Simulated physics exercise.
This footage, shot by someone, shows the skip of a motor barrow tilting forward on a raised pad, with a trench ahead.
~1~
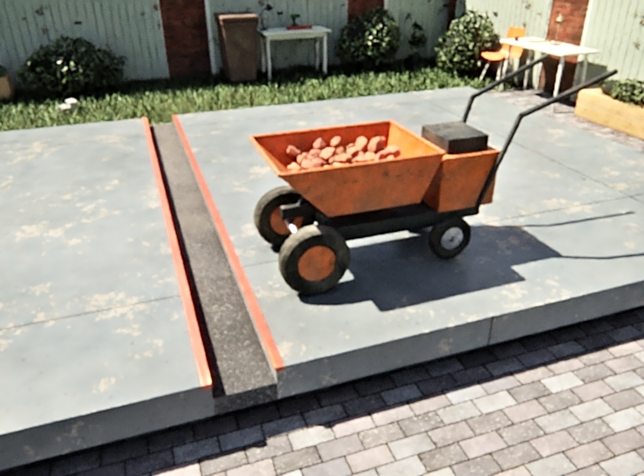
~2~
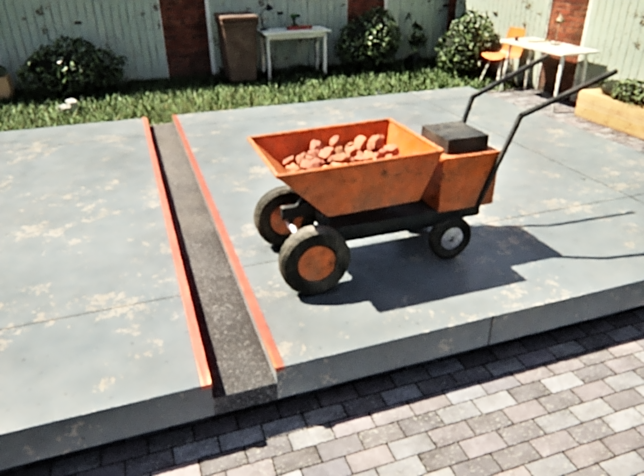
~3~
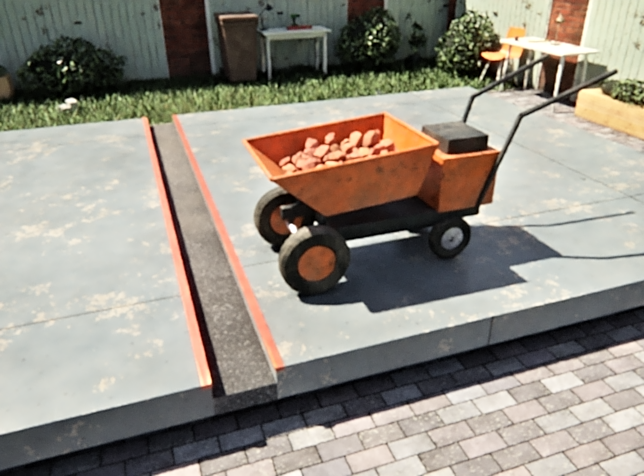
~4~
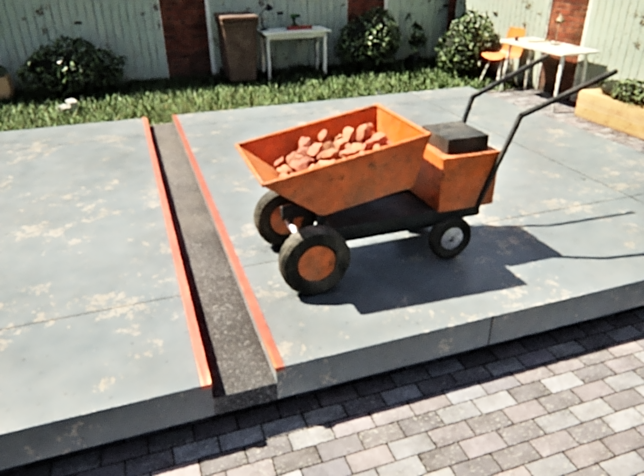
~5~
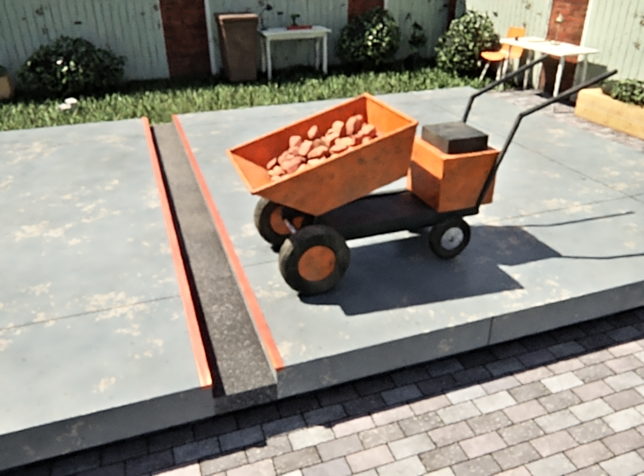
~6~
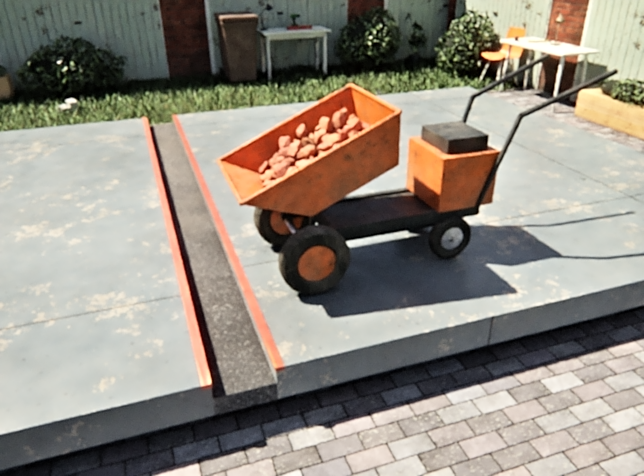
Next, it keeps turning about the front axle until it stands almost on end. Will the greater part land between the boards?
The greater part of the load will drop clear of the trench.
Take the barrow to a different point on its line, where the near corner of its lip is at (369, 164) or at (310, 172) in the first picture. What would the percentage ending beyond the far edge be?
In order, 0 % followed by 20 %.
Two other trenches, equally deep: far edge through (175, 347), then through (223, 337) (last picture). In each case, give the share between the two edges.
The first try lands around 60 %, the second around 0 %.
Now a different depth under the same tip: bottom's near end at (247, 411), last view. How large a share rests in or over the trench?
It lands somewhere near 40 percent.
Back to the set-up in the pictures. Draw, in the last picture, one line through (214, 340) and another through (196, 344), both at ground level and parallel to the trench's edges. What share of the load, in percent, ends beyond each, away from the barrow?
Around 70 percent for the first and 50 percent for the second.
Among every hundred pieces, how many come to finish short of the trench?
That share is about 0 percent.
Shortly afterwards, skip tipped steeply; the whole lot in the skip.
Next, skip tipped right over; near half in the skip; near a quarter in or heaped over the trench; near a third beyond it.
Some moments later, skip tipped right over; a little in the skip; near a third in or heaped over the trench; near half beyond it.
In the end, skip tipped right over; a little in the skip; near a third in or heaped over the trench; near half beyond it.
